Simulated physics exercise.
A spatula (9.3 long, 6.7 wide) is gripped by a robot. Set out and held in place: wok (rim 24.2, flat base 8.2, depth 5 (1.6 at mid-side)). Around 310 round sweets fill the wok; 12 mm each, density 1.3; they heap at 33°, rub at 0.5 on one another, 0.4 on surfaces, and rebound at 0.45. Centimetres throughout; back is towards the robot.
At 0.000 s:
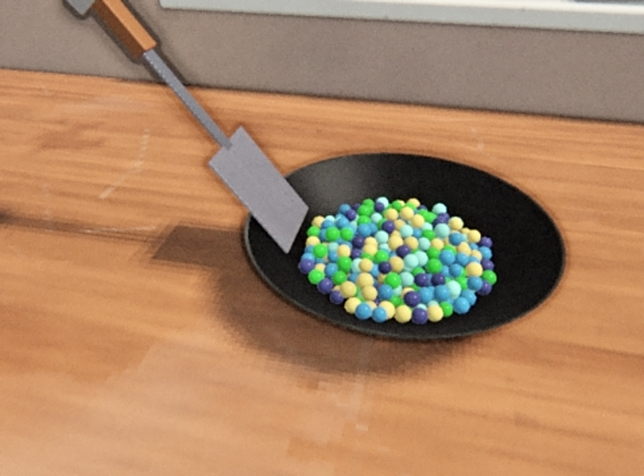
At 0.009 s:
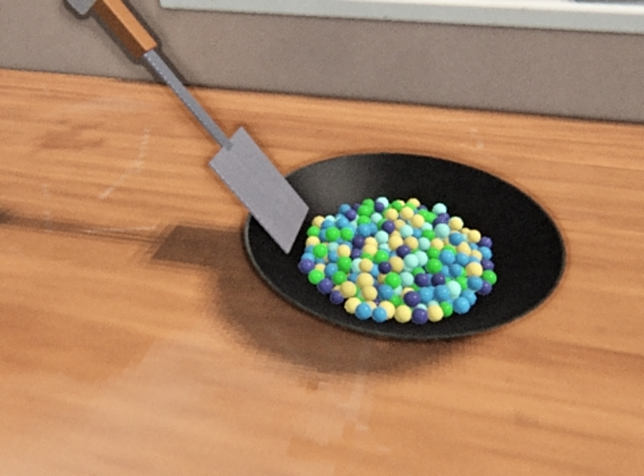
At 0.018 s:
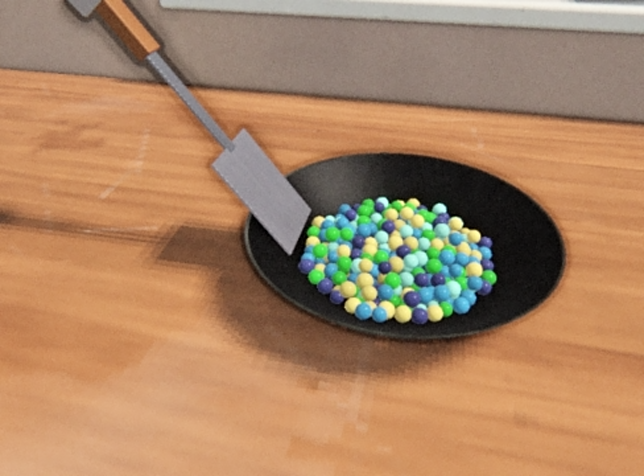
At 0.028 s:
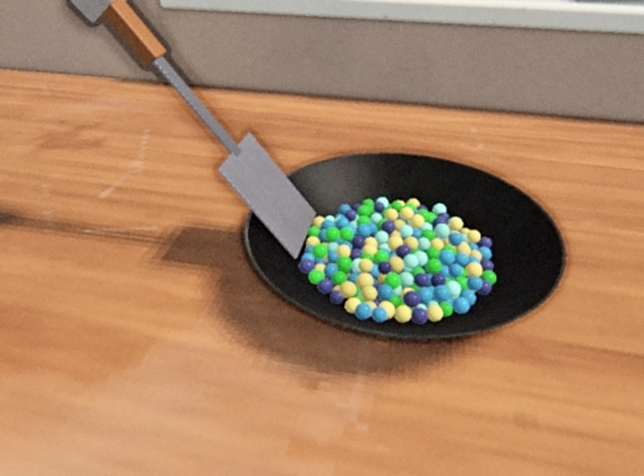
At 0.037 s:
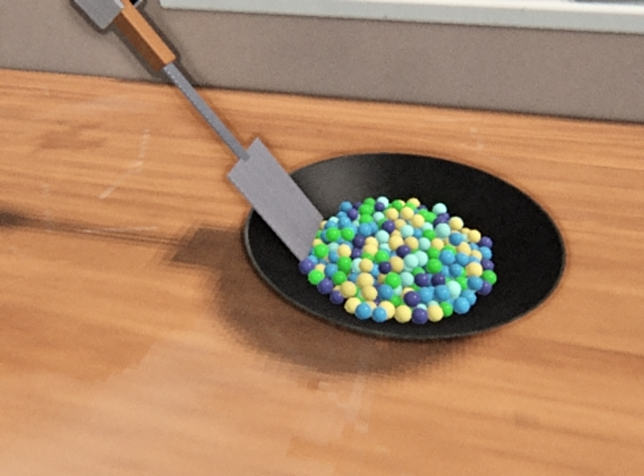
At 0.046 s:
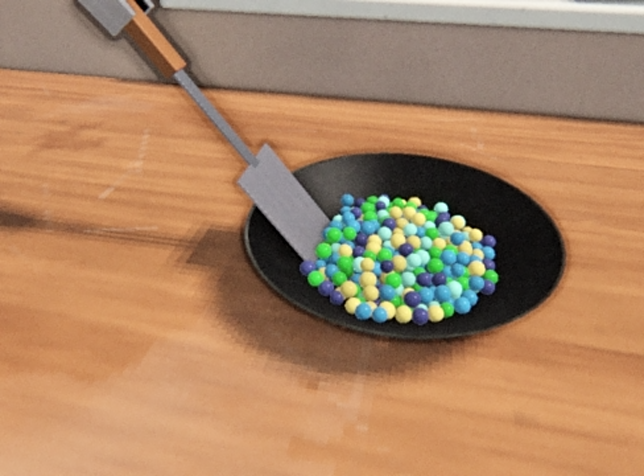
Black pan of colourful round sweets resting on a wooden surface as a spatula slides slightly rightward into the heap's left edge.
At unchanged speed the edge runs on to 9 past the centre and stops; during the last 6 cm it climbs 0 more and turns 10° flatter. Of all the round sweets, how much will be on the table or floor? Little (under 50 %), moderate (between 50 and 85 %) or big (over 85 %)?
Answer: Little; under 50 % of the round sweets finish on the table or floor.
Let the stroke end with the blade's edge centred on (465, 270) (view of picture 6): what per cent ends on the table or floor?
Some 15 per cent.
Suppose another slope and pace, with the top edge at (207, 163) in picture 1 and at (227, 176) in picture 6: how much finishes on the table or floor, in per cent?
About 30 per cent.
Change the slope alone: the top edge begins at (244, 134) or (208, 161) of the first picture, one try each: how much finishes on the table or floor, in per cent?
About 45 and 40 per cent.
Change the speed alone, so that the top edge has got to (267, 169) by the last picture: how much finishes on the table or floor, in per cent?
About 60 per cent.
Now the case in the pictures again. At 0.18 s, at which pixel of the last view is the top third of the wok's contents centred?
Near (503, 235).
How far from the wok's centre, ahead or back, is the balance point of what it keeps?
Some 3.0 cm ahead.
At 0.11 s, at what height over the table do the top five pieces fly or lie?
Some 6 cm.
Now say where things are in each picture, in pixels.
Spatula top edge at (225, 144), sloping 52°; upper third of the load around (396, 244), from x 305 to 490, top at y 205; 314 in the wok, in the first frame.
Spatula top edge at (226, 144), sloping 52°; upper third of the load around (396, 244), from x 305 to 490, top at y 205, in the second frame.
Spatula top edge at (228, 146), sloping 52°; upper third of the load around (396, 244), from x 305 to 490, top at y 205, in the third frame.
Spatula top edge at (234, 150), sloping 52°; upper third of the load around (396, 244), from x 305 to 490, top at y 205, in the fourth frame.
Spatula top edge at (243, 156), sloping 52°; upper third of the load around (396, 244), from x 305 to 490, top at y 205, in the fifth frame.
Spatula top edge at (252, 161), sloping 52°; upper third of the load around (398, 242), from x 310 to 490, top at y 200; 314 in the wok, in the sixth frame.
After 0.11 s, sloping 52°, highest piece 7 above the table; 313 in the wok, 1 on the blade or in flight.
After 0.18 s, sloping 49°, highest piece 7 above the table; 301 in the wok, 13 on the blade or in flight.
After 0.41 s, sloping 42°, highest piece 6 above the table; 182 in the wok, 129 on the table or floor, 3 on the blade or in flight.
After 1.46 s, sloping 42°, highest piece 5 above the table; 181 in the wok, 133 on the table or floor.
At rest, 181 in the wok, 133 on the table or floor. That is 42 % on the table or floor.
